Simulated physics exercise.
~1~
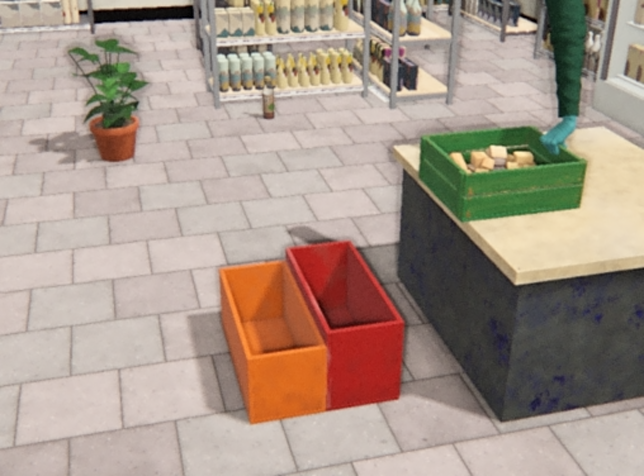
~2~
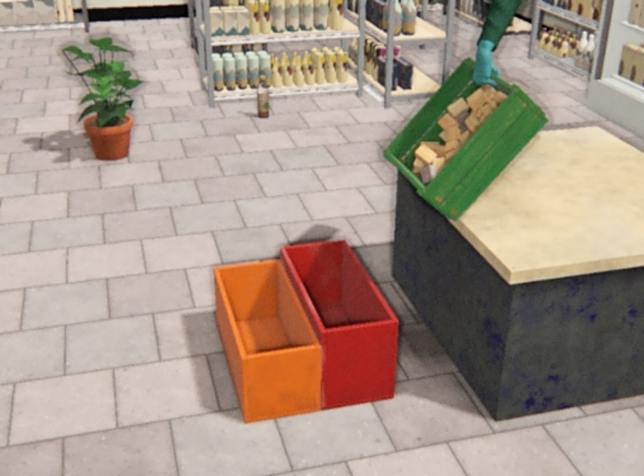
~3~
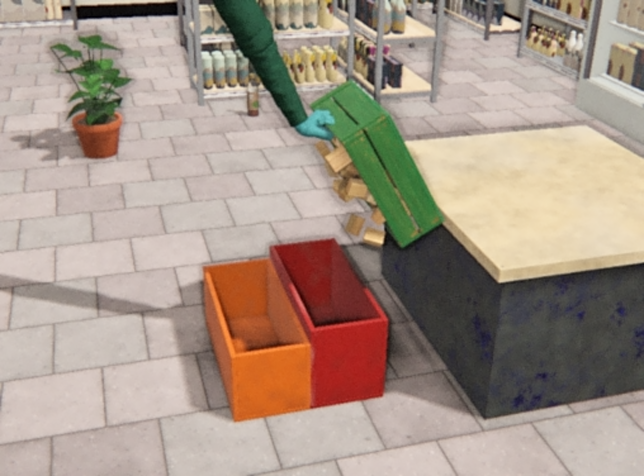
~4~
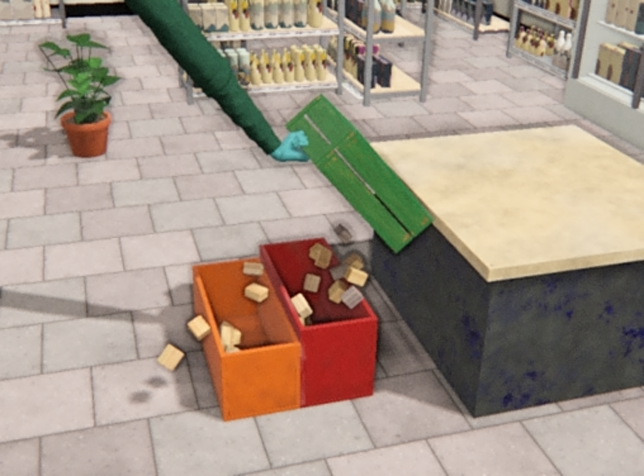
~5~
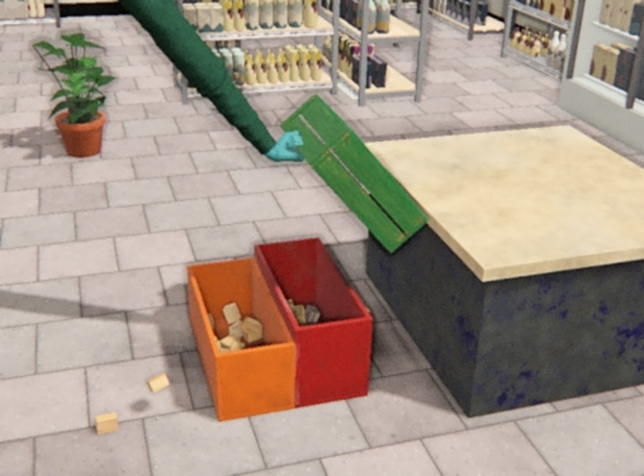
A green crate of small wooden blocks sits on a pale-topped, dark-sided bench at the right, seen from above in a tiled room with stocked shelves and a potted plant behind. On the floor to its left stand an open red bin and, beyond it, an orange tub. A green-sleeved arm with a teal hand tips the crate over the bench's edge until it hangs steeply, underside showing. The blocks tumble out, scattering above both containers. Finally, blocks rest inside the red bin and orange tub, while two lie on the floor to the left.
